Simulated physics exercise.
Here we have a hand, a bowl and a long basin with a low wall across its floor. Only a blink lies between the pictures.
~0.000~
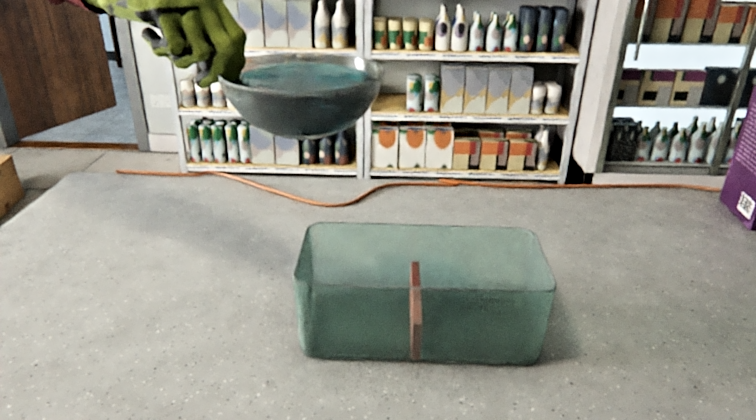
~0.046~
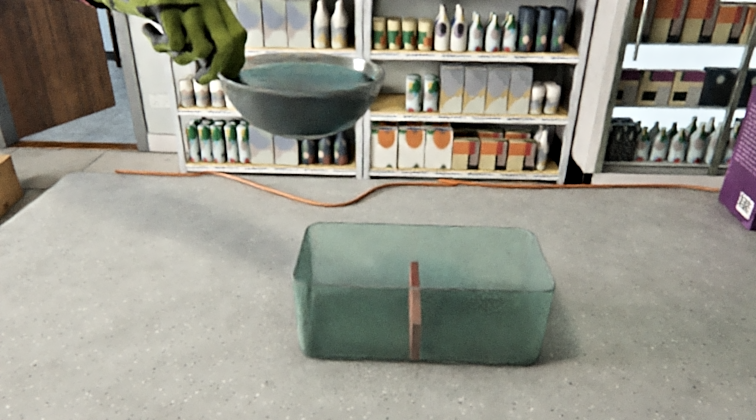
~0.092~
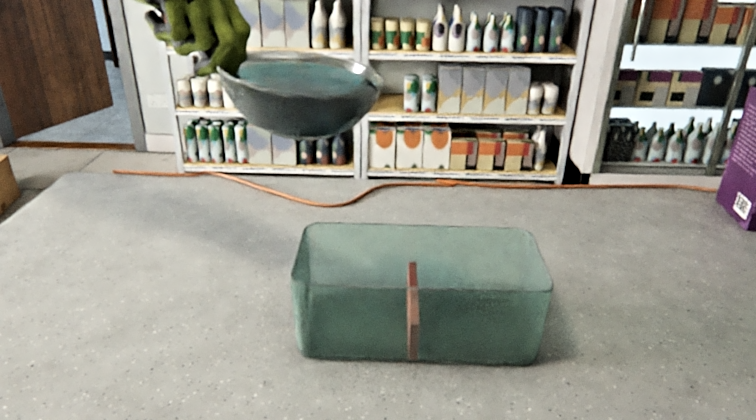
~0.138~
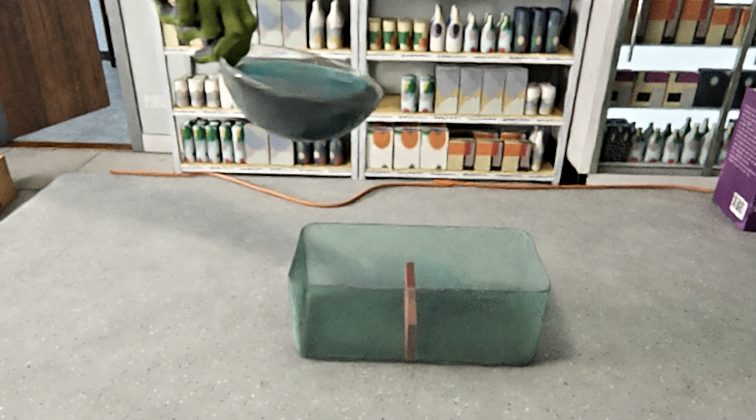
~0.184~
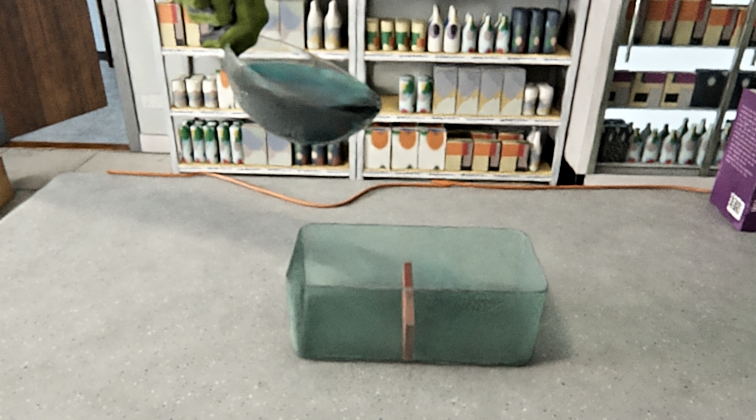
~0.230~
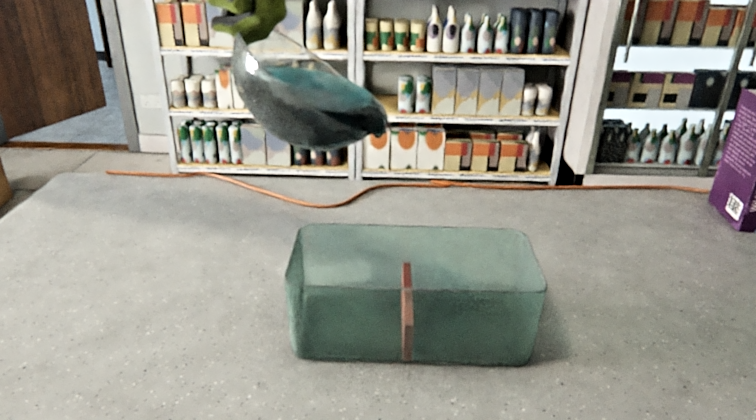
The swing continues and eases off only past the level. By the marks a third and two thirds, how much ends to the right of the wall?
It comes to from a third to two thirds.
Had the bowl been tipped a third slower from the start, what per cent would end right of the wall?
Near 65 %.
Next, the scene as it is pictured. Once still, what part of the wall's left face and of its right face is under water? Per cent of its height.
Some 30 per cent left and 40 right.
A moment on, the bowl is tipped right over and 1 per cent is still to pour, 9 is left of the wall and 47 right of it.
Next, the bowl is tipped right over and 0 per cent is still to pour, 36 is left of the wall and 41 right of it.
Then the bowl is tipped right over and 0 per cent is still to pour, 39 is left of the wall and 49 right of it.
Later the bowl is tipped right over and 0 per cent is still to pour, 40 is left of the wall and 50 right of it.
In the end 40 per cent lies left of the wall, 50 right of it and 10 outside.
